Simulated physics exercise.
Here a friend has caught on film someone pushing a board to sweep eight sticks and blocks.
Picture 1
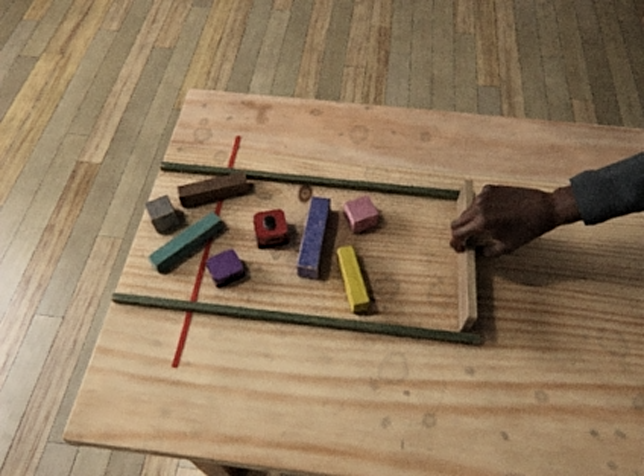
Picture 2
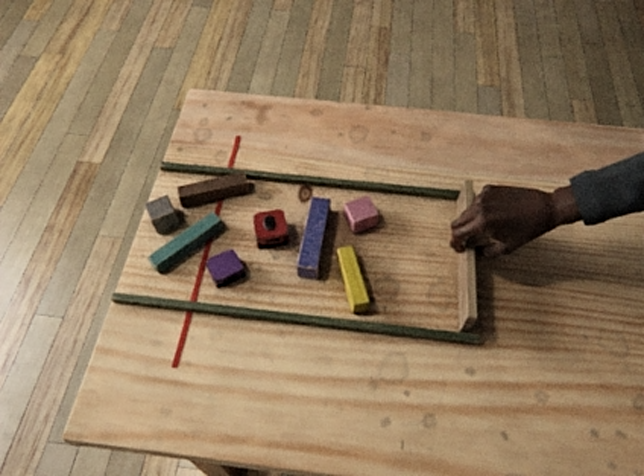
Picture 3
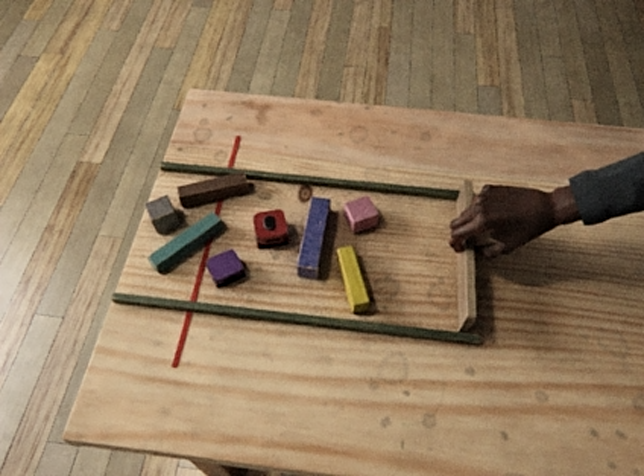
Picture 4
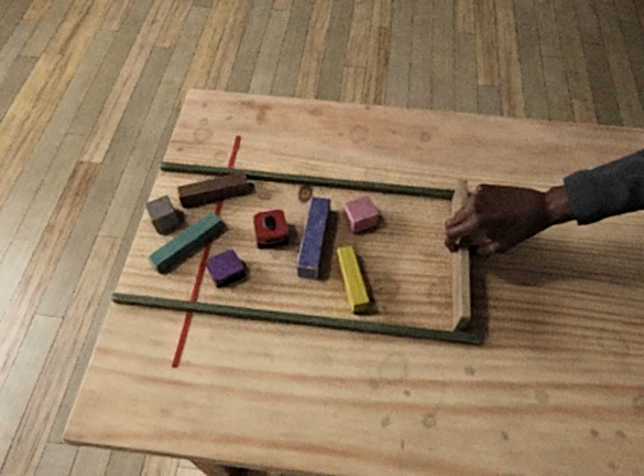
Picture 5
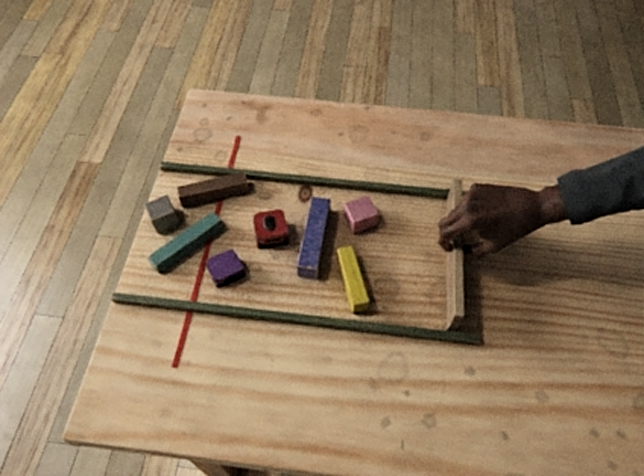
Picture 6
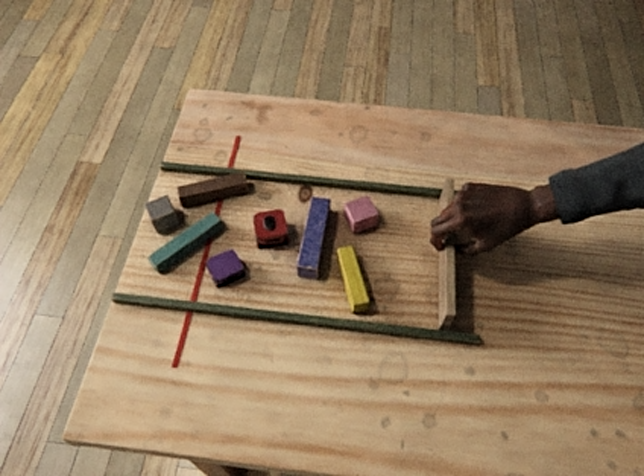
A hand slides a wooden board slightly left toward eight colourful blocks that lie still.
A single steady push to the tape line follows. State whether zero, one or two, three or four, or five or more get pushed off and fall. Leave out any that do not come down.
Result: One or two pushed off and fallen.
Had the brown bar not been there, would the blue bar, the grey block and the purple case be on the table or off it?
Well, the blue bar is left in place, the grey block topples off and the purple case is left in place.
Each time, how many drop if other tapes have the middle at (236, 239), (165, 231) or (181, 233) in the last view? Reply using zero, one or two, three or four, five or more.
One to two; 5 or more; 3 or 4.
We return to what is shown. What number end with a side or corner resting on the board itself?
Counting them up gives 3.
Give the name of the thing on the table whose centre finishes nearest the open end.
That's the turquoise bar.
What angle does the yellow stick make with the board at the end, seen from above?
Out of line by around 0°.
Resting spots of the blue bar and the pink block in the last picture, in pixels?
The blue bar at (179, 224), the pink block at (207, 194).
Soon after, none off yet; grey block at rest near (162, 214); turquoise bar at rest near (187, 242); brown bar at rest near (213, 190).
At rest, the number that fall off is one or two; fallen, grey block.
